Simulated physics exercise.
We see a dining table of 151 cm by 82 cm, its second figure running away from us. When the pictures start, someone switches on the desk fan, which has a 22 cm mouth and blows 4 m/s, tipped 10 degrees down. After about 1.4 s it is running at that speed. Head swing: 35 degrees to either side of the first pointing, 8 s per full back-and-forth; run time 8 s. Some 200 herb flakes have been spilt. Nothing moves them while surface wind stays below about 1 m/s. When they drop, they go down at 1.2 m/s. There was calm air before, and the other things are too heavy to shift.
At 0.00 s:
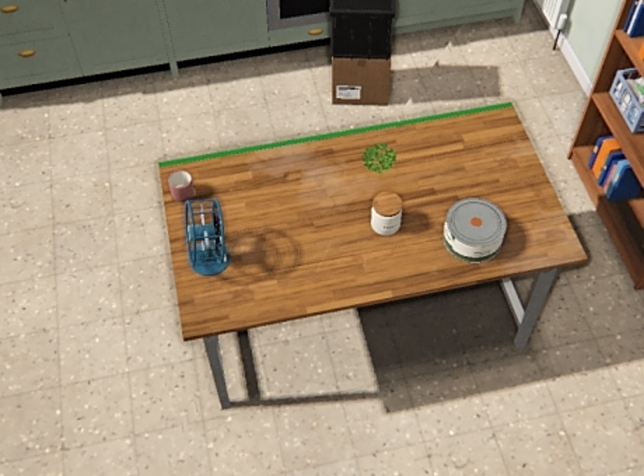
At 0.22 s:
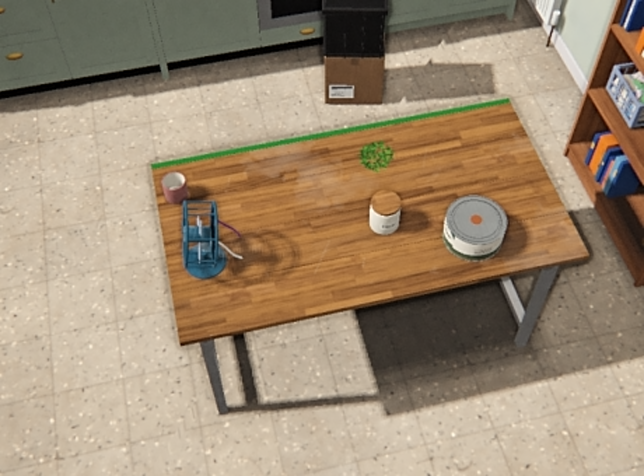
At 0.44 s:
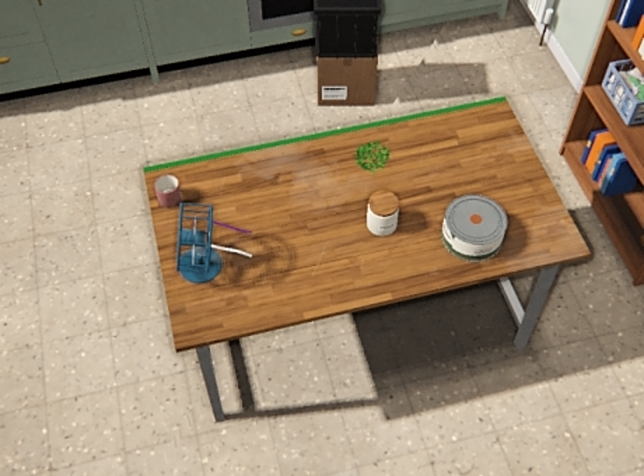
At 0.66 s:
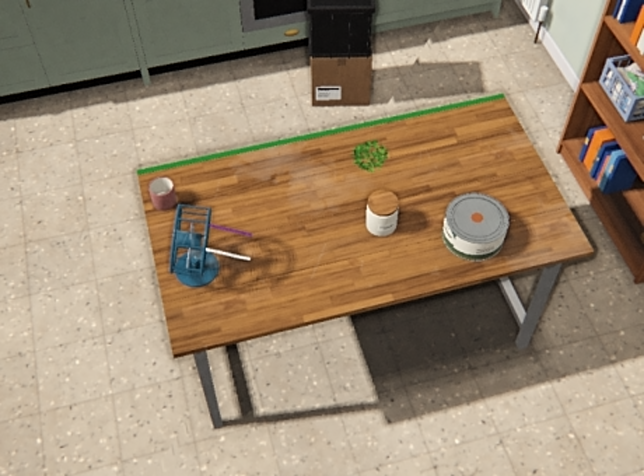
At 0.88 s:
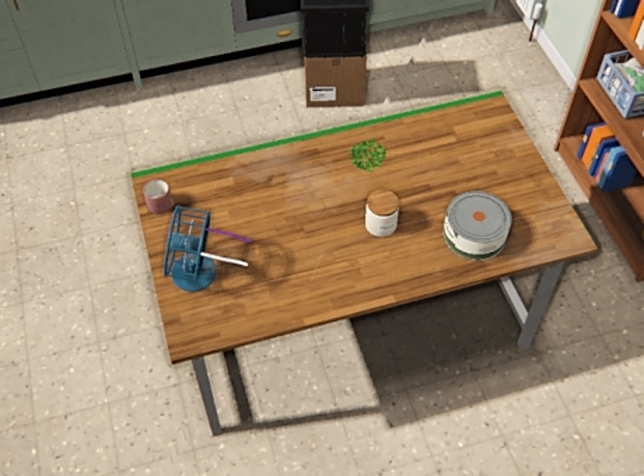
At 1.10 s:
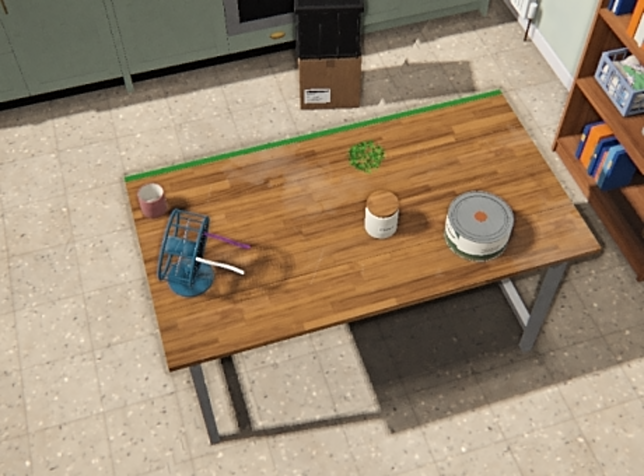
The blue desk fan slowly turns its head towards the front, while the green flakes stay still.
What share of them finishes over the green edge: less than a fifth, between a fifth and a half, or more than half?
It's going to be more than one in two.
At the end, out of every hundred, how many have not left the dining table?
Roughly 0 in a hundred.
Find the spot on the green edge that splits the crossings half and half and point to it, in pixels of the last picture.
The halfway point of the crossings is around (421, 108) in the last picture.
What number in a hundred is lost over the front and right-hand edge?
About 0 % front, about 15 % right-hand.
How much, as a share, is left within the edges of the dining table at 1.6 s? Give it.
Some 100 percent are still there.
After 1.6 s, 0 % are over the green edge; the middle of those left on the top is near (368, 154); 0 % are gone or lie where they will stay.
After 2.6 s, 0 % are over the green edge; the middle of those left on the top is near (368, 154); 0 % are gone or lie where they will stay.
After 4.4 s, 0 % are over the green edge; the middle of those left on the top is near (382, 141); 0 % are gone or lie where they will stay.
After 8.0 s, at the end, 88 % are over the green edge.
